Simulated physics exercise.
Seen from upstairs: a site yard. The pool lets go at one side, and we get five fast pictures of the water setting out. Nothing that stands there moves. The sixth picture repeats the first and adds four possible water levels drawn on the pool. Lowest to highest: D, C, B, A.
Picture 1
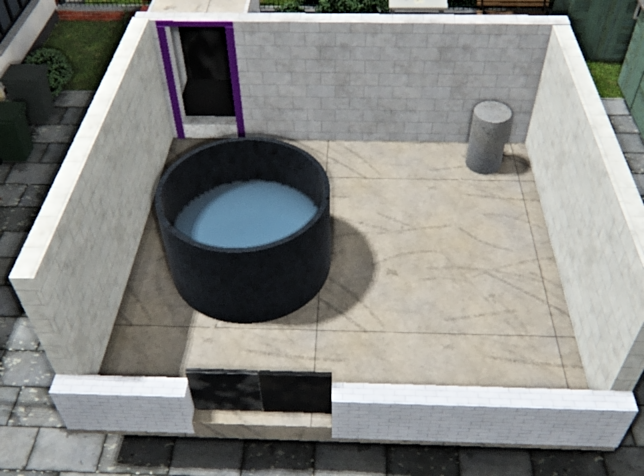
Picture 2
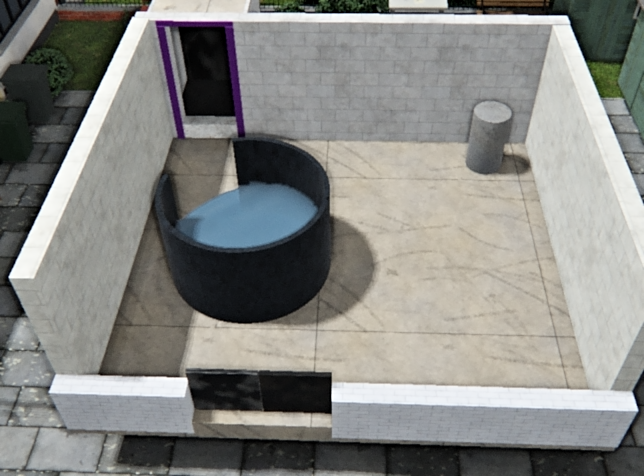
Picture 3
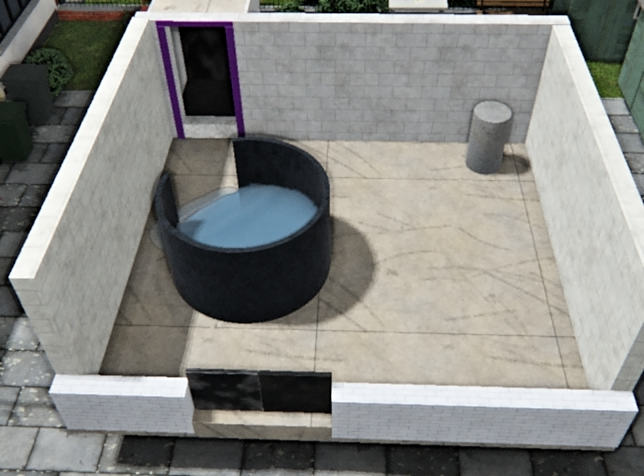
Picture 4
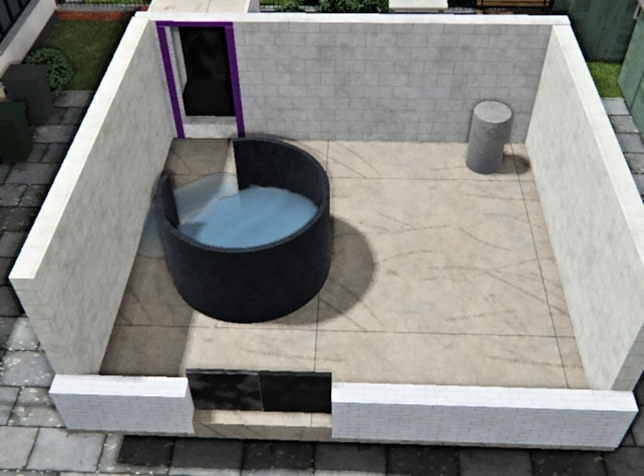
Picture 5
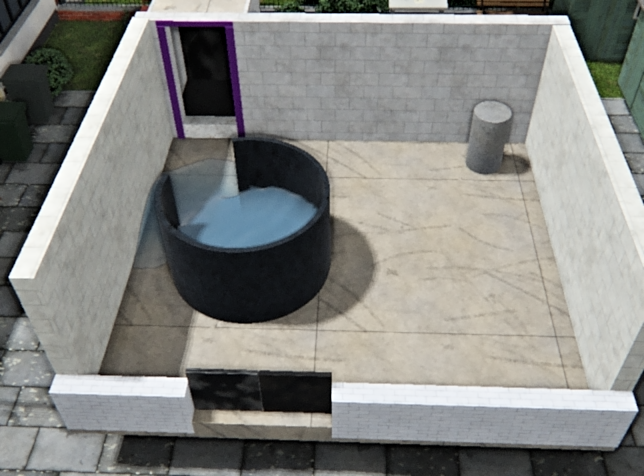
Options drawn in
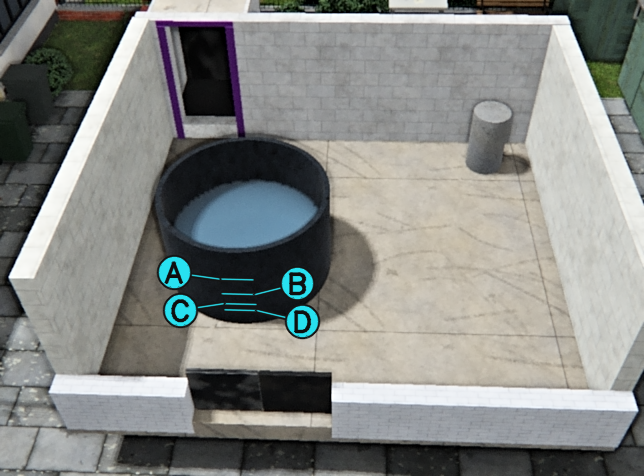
At first, a round dark pool of still blue water stands in a walled yard, near a purple doorway. A section of its rim at the back left is then gone, and water pours through the gap, spreading in a thin, pale sheet across the floor beside the left wall.
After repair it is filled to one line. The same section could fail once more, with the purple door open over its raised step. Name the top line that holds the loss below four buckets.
The limit is C.
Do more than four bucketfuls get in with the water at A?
Yes, it does.
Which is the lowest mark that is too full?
Mark B.
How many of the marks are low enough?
Two of the four.
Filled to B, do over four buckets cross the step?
Yes, that goes wrong.
In cyan, A at (236, 279); B at (238, 294); C at (239, 304); D at (240, 310); from the bottom up D, C, B, A.
Choosing A, dozens of bucketfuls pour in.
Choosing B, about 10 bucketfuls get in.
Choosing C, a bucket or two gets in.
Choosing D, nothing gets over.
